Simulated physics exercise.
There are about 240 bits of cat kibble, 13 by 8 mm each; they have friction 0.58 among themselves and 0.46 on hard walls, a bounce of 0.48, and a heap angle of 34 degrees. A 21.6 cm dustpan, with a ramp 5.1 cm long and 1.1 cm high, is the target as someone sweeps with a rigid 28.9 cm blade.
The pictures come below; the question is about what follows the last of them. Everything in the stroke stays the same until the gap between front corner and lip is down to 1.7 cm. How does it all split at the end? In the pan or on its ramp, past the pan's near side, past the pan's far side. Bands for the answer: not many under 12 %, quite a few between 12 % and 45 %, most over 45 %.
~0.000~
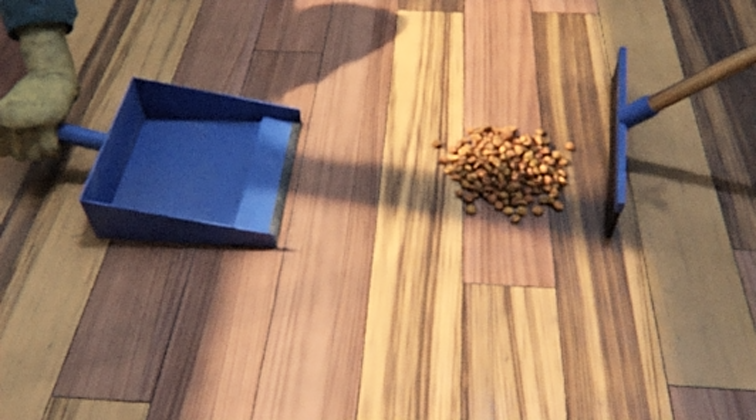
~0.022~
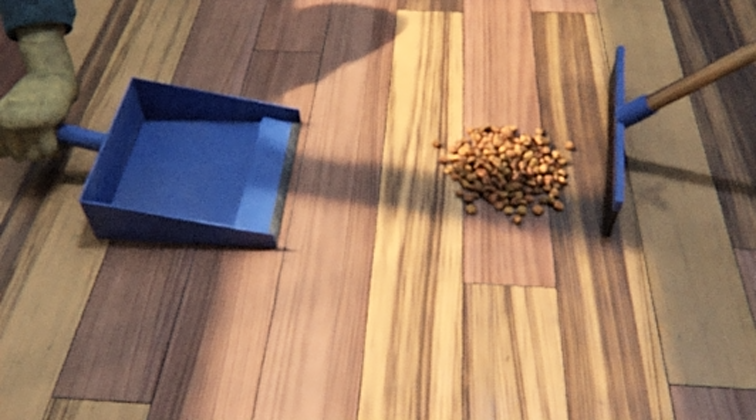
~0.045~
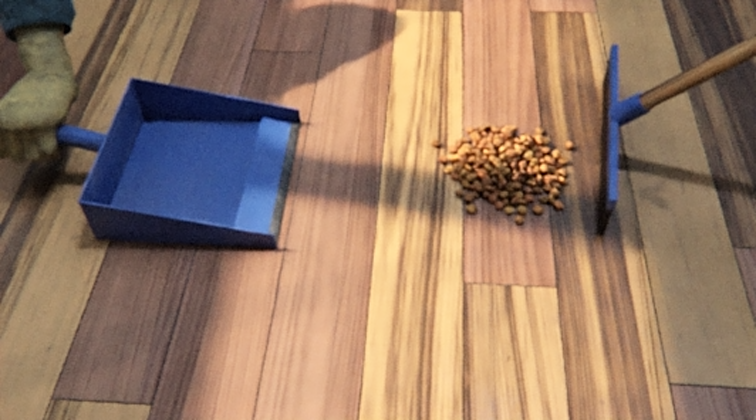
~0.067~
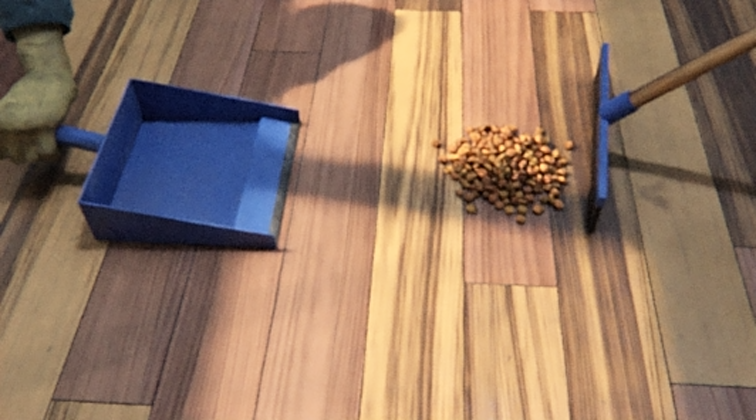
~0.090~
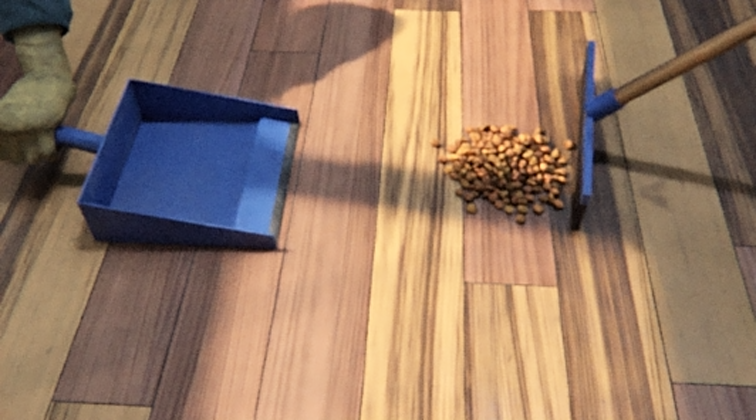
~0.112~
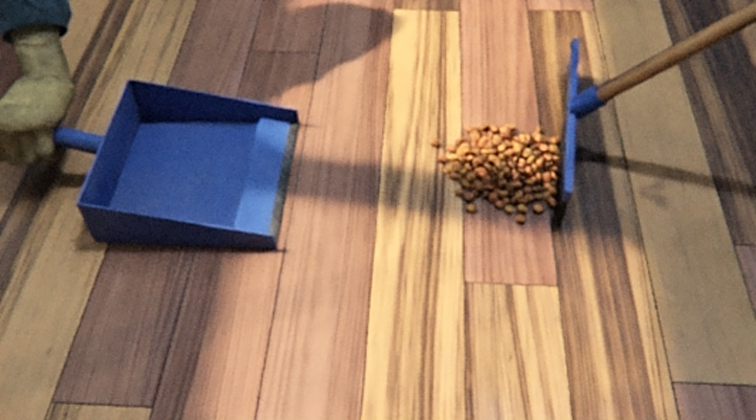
In the pan or on its ramp: Quite a few; past the pan's near side: Not many; past the pan's far side: Quite a few.
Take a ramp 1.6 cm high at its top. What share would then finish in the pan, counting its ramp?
That would give something like 35 per cent.
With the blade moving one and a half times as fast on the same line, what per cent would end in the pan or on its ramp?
It would be around 50 percent.
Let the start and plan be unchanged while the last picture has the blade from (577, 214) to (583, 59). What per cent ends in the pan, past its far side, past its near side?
Final per cent - pan 30, far 15, near 5.
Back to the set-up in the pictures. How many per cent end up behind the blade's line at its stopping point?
My guess is close to 10 per cent.
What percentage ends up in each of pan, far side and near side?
The pan ends at 35 per cent, the near side at 0 per cent and the far side at 40 per cent.
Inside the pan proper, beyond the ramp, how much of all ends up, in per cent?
Around 15 in a hundred.
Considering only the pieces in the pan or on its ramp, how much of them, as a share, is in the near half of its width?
Estimate: Close to 10 %.
Then, at 0.28 s, middle of the blade 20 cm from the lip; 0 % over the lip, far side 20 %, near side 0 %.
Then, at 0.40 s, middle of the blade 8 cm from the lip; 0 % over the lip, far side 30 %, near side 0 %.
After 0.65 s, middle of the blade 4 cm from the lip; 35 % over the lip, far side 40 %, near side 0 %.
In the end, at 1.3 s, pan 35 %, near side 0 %, far side 40 %, in front of the lip or behind the blade 25 %.
